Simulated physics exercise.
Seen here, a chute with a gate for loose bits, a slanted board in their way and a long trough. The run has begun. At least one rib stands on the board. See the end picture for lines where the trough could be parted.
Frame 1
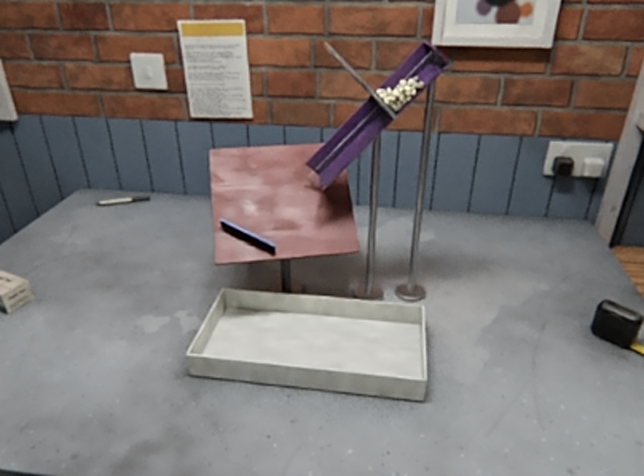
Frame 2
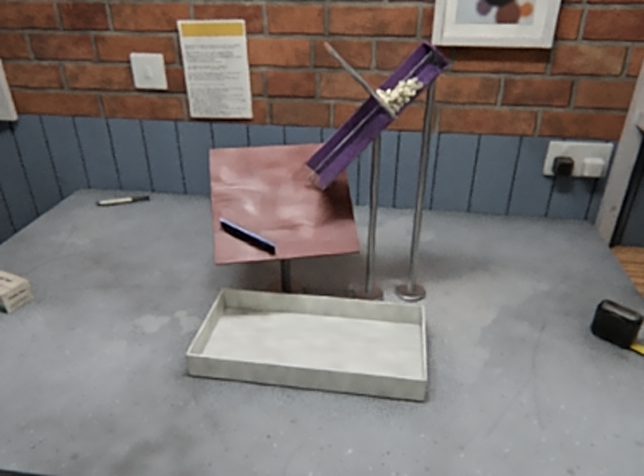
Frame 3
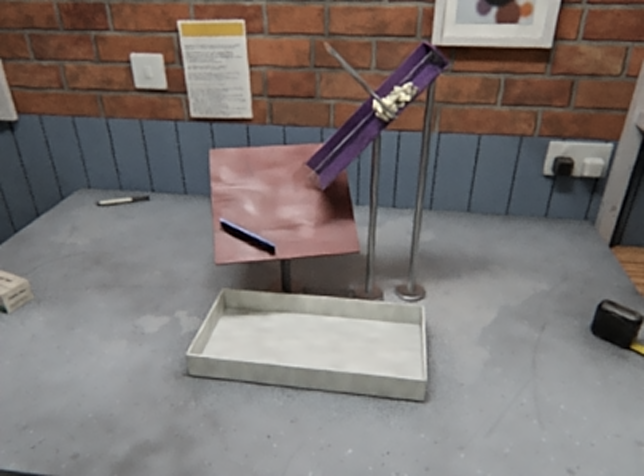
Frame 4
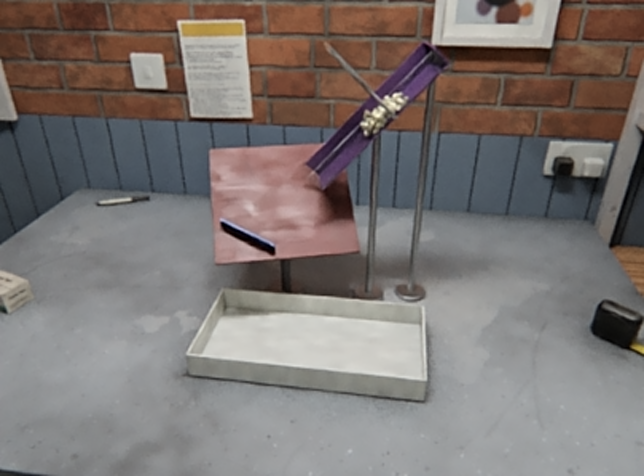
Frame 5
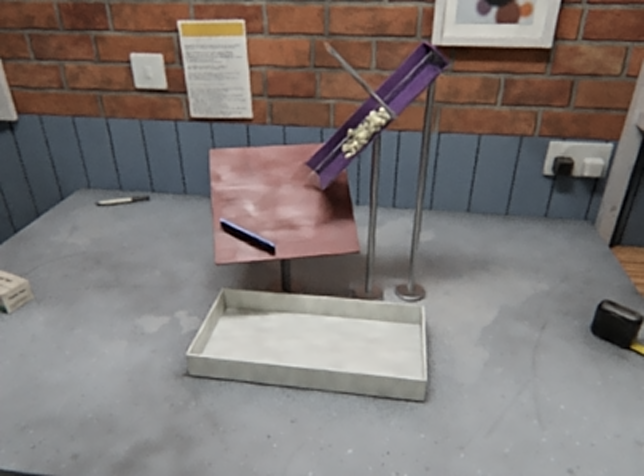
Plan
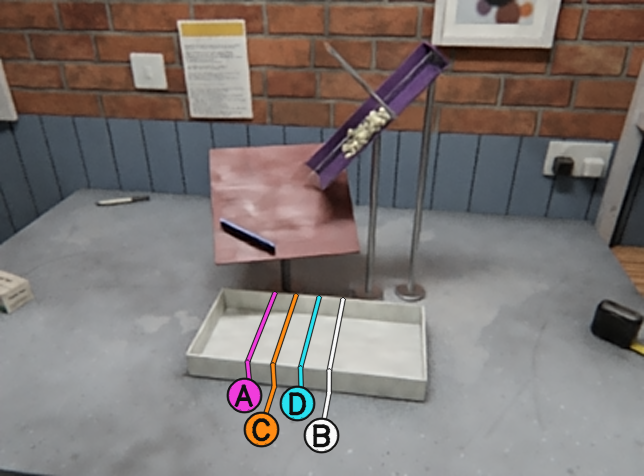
White beans slide partway down a sloping purple chute above a tilted reddish board.
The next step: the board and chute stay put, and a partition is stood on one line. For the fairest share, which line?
It is C.
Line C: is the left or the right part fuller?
More lands on the right.
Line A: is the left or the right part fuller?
Right.
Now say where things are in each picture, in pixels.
The first frame shows load behind the gate near (396, 97), white beans; lip of the chute near (321, 183), sloping fairly steeply.
The second frame shows middle of the board near (283, 199), tilted fairly steeply; middle of its low edge near (289, 258); of its high edge near (277, 146).
The third frame shows front corners of the trough near (187, 354) and (426, 380), empty; front of the load near (379, 115).
The fourth frame shows middle of the load near (379, 115); its front near (364, 128), close to a third of the way to the lip; rib from (221, 219) to (275, 246).
The fifth frame shows middle of the load near (363, 131); its front near (345, 150), close to two thirds of the way to the lip.
On the marked copy, line A crosses the front rim at (247, 361); line B crosses the front rim at (329, 369); line C crosses the front rim at (273, 363); line D crosses the front rim at (300, 366).
With A, of what is caught, only a few on the left of the divider, all but a few on the right.
With B, of what is caught, the whole lot on the left of the divider, none at all on the right.
With C, of what is caught, close to a third on the left of the divider, close to two thirds on the right.
With D, of what is caught, all but a few on the left of the divider, a small share on the right.
